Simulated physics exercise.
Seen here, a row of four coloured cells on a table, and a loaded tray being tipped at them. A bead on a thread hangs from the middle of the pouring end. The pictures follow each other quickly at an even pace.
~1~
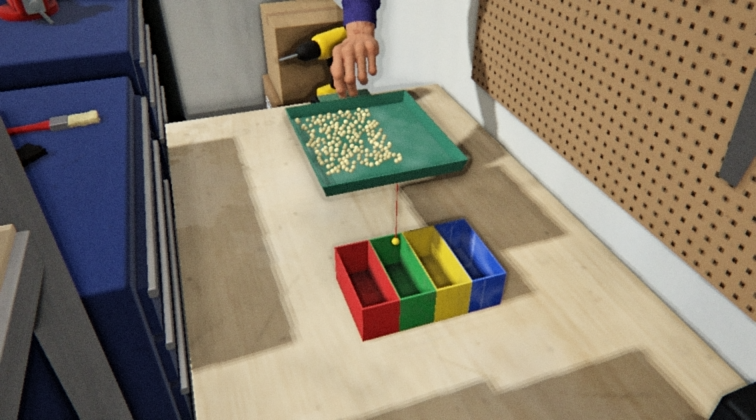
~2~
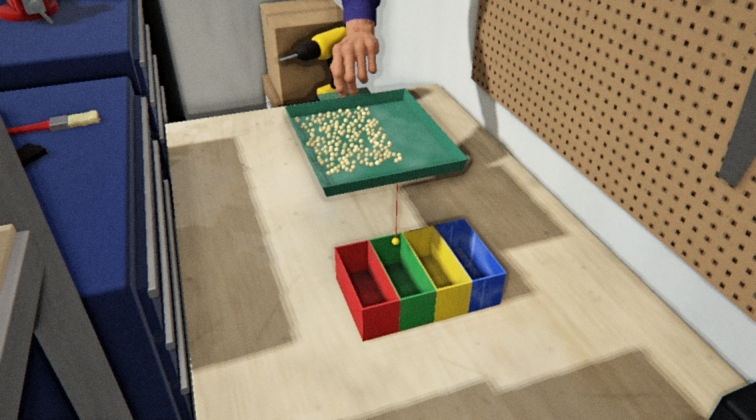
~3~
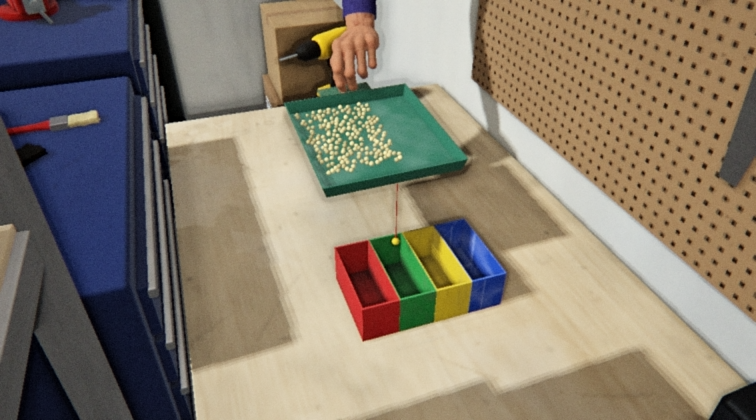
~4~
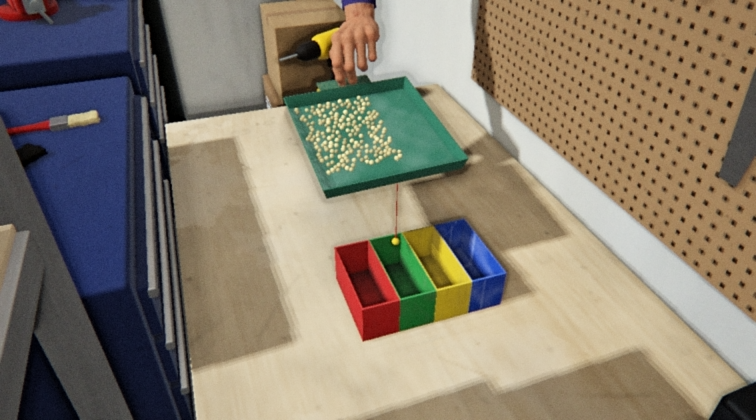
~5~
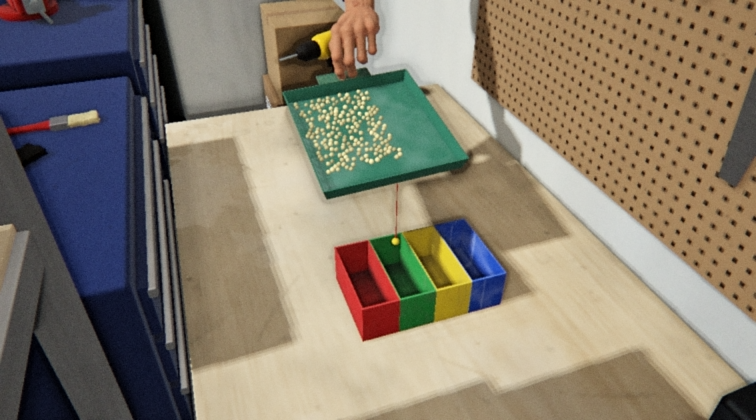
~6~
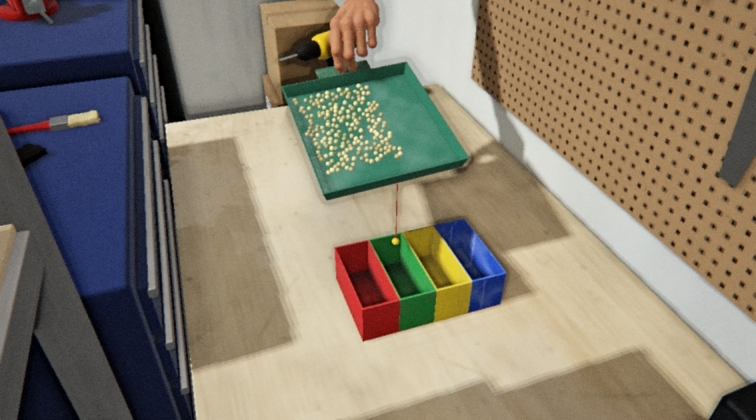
A workshop is seen from above at an angle, with a pale wooden table between blue drawers on the left and a pegboard wall on the right. A green tray of cream-coloured beans sits above red, green, yellow and blue cells, a yellow bead hanging on a thread from its near edge. The hand behind it shifts slightly upward as the tray's far end rises a little and its near edge dips slightly leftward.
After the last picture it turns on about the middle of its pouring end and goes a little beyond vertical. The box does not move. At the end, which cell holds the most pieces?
Most goes to the red cell.
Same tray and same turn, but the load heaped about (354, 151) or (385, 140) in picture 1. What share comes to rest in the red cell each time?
In turn 30 and 40 in a hundred.
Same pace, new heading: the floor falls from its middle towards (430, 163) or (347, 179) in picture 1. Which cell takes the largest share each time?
At the first place the cell in blue, at the second the red one.
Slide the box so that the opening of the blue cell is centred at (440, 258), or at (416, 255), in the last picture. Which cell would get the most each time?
One: The red cell. Two: That green cell.
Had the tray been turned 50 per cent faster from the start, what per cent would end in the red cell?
It comes to 30 per cent or so.
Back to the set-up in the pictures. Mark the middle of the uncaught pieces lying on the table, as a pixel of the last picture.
Near (321, 316).
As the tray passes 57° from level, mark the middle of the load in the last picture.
Close to (346, 186).
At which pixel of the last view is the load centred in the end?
Close to (337, 314).
Soon, tray tipped steeply; nearly all on the tray; a stray few in the red cell; a stray few falling or outside the box.
A while on, tray tipped right over; about a third on the tray; a small part in the red cell; about two thirds falling or outside the box.
Towards the end, tray tipped past a quarter turn; about a quarter in the red cell; about two thirds falling or outside the box.
Finally, tray tipped past a quarter turn; about a quarter in the red cell; none in the green cell; none in the yellow cell; none in the blue cell; about two thirds outside the box.
